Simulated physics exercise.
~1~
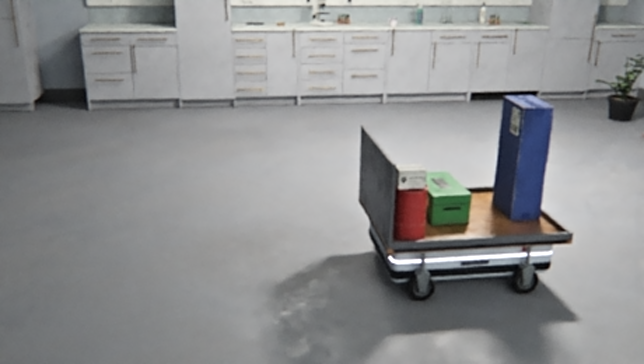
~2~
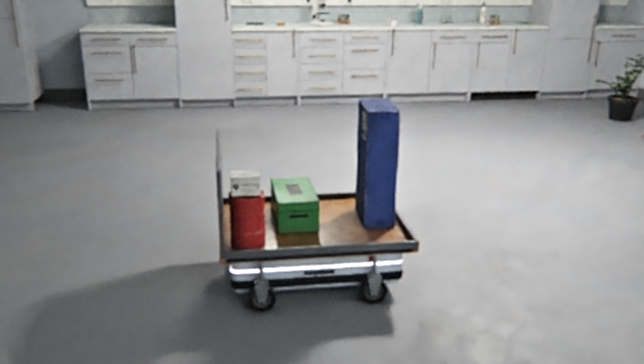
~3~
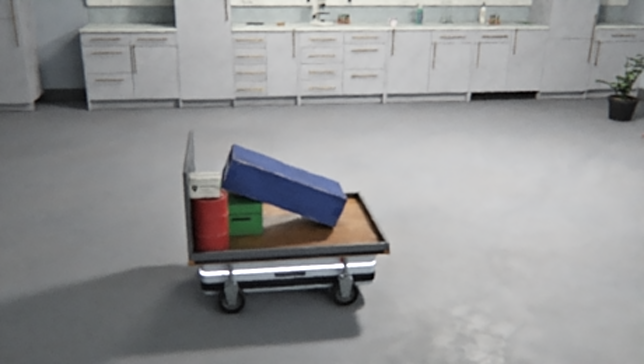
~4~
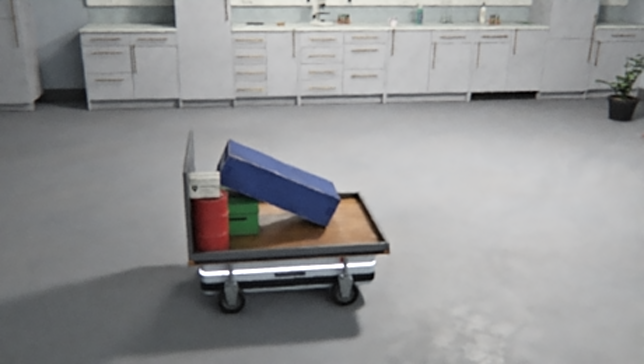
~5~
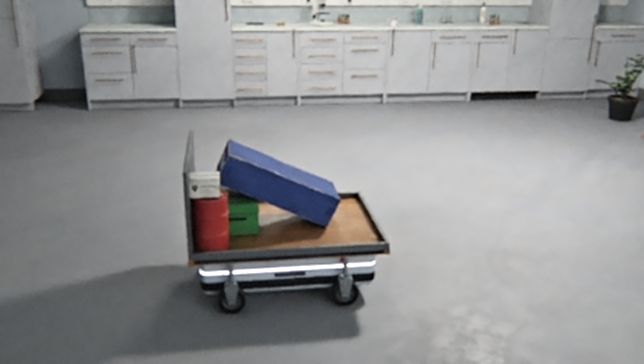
A flat cart carrying a blue box, a green toolbox, and a red canister with a white parcel on top rolled left across the floor and stopped, and the tall blue box toppled left, ending up leaning over the toolbox.
